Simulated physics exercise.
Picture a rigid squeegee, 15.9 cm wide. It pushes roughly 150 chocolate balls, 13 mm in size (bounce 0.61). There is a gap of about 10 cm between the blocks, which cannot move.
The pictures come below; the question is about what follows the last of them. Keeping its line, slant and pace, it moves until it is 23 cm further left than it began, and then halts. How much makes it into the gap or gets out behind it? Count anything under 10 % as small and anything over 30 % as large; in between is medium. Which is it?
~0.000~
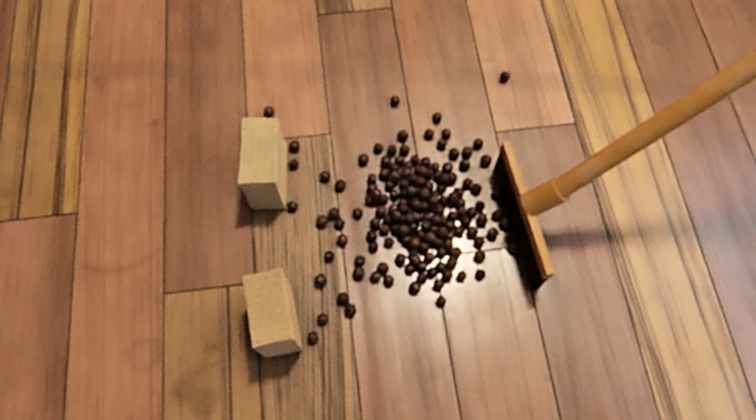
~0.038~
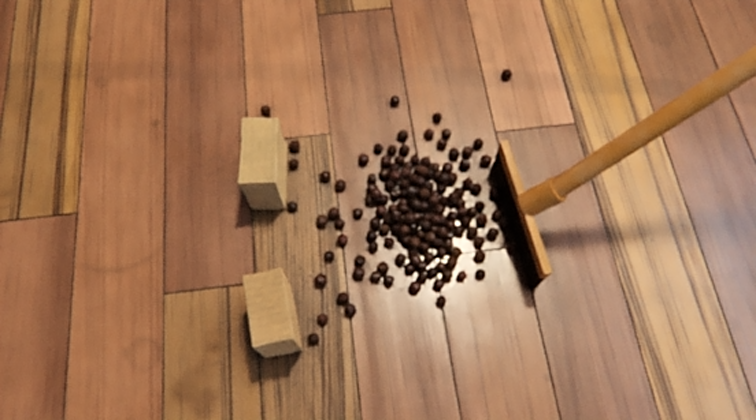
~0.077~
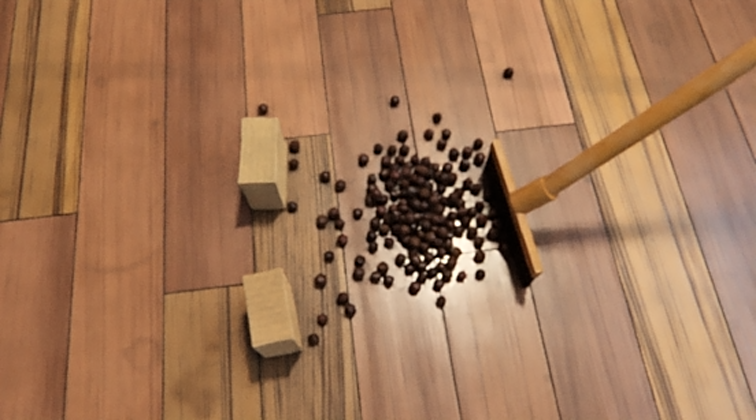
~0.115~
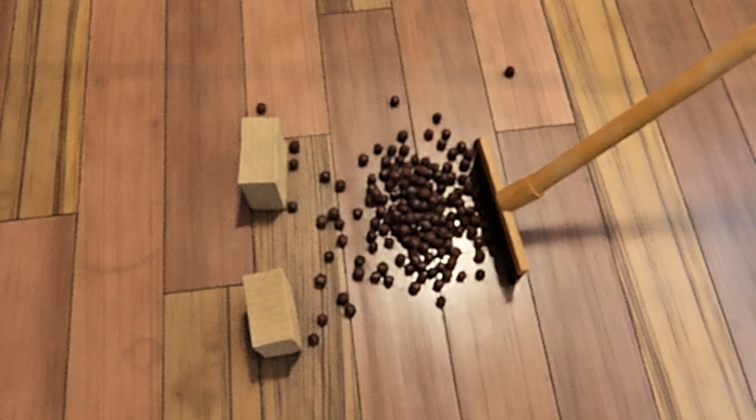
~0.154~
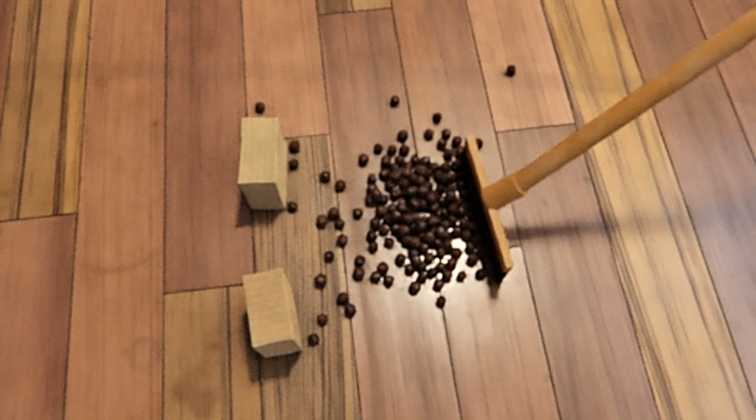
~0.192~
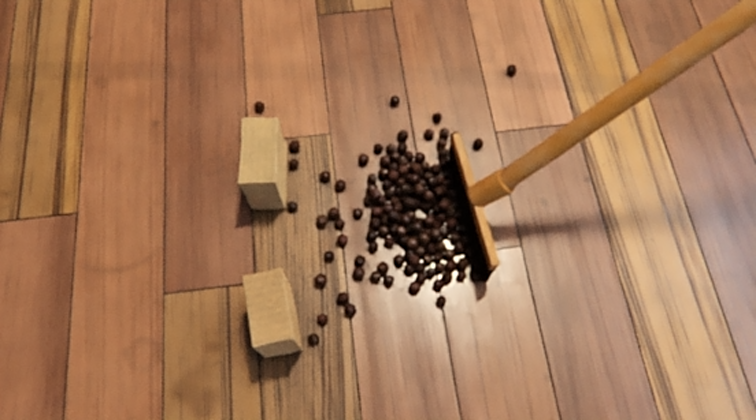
It is medium.
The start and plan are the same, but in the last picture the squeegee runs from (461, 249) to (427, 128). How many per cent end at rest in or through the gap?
Through 15.
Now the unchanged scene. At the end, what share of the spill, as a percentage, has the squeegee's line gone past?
I'd estimate close to 30 per cent.
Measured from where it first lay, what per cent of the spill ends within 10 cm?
I'd put it at close to 30 percent.
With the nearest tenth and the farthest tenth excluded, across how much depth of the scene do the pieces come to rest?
Estimated width: Near 26 cm.
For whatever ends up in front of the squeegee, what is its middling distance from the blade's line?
My estimate is near 4 cm.
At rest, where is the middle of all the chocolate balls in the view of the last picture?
Centre point: Approx. (306, 240) px.
Then, at 0.44 s, squeegee 16 cm from its start, spill 23 cm wide; round the far block 5 %, held up before the blocks 95 %.
Then, at 0.68 s, squeegee 24 cm from its start, spill 28 cm wide; in or through the gap 10 %, round the far block 25 %, held up before the blocks 65 %.
After 0.89 s, squeegee 24 cm from its start, spill 32 cm wide; in or through the gap 20 %, round the far block 25 %, held up before the blocks 55 %.
In the end, at 1.5 s, in or through the gap 20 %, round the near block 0 %, round the far block 25 %, held up before the blocks 55 %.
